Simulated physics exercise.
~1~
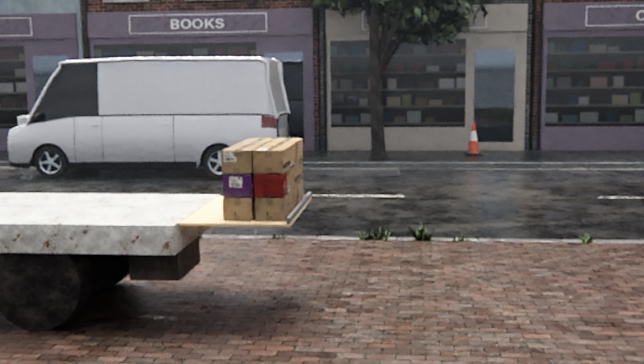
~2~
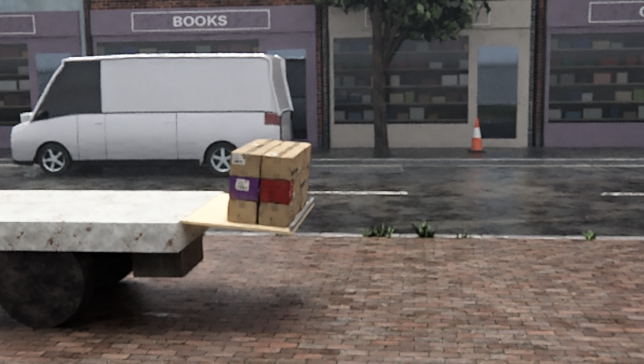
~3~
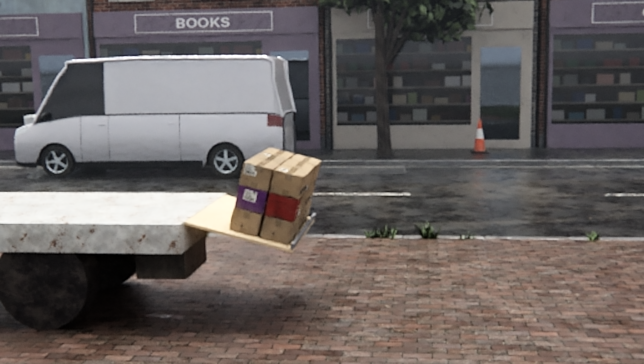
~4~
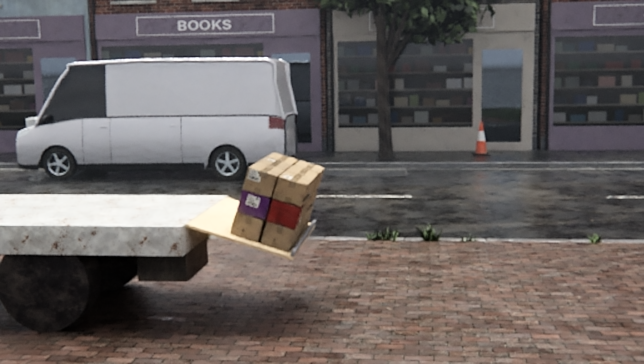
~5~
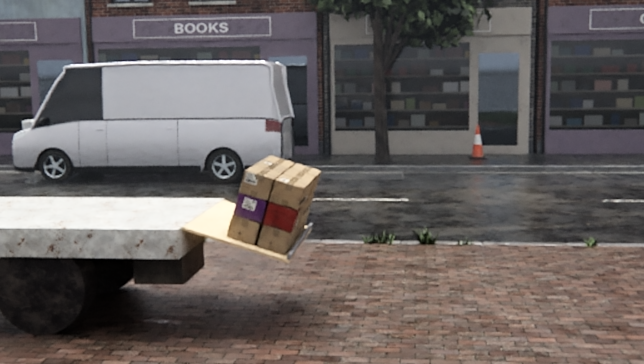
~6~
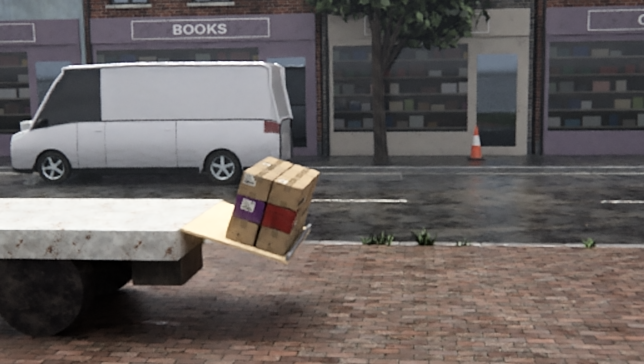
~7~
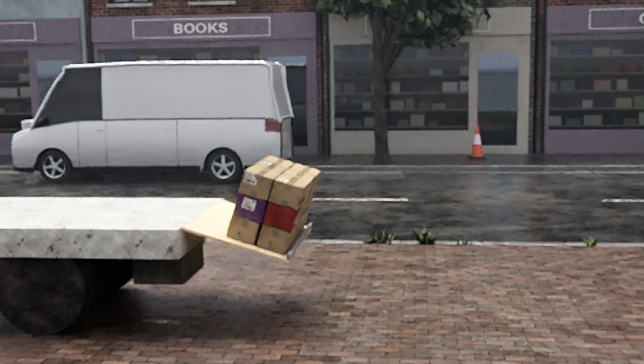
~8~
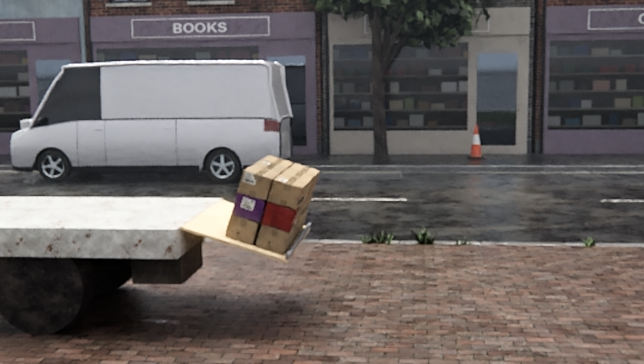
On a wet street seen from the side across a brick pavement, with a slight sway to the view, a pale flat-bed stands at the left. Behind it are a parked white van, purple-fronted shops, one with a books sign, a tree and an orange cone. A block of brown parcels, one marked purple and one red, sits on a light wooden flap at the bed's right end. The flap tilts down to the right, and the block leans with it, staying together. The tilting stops at a modest slope, and the parcels rest there, all still aboard and undamaged.
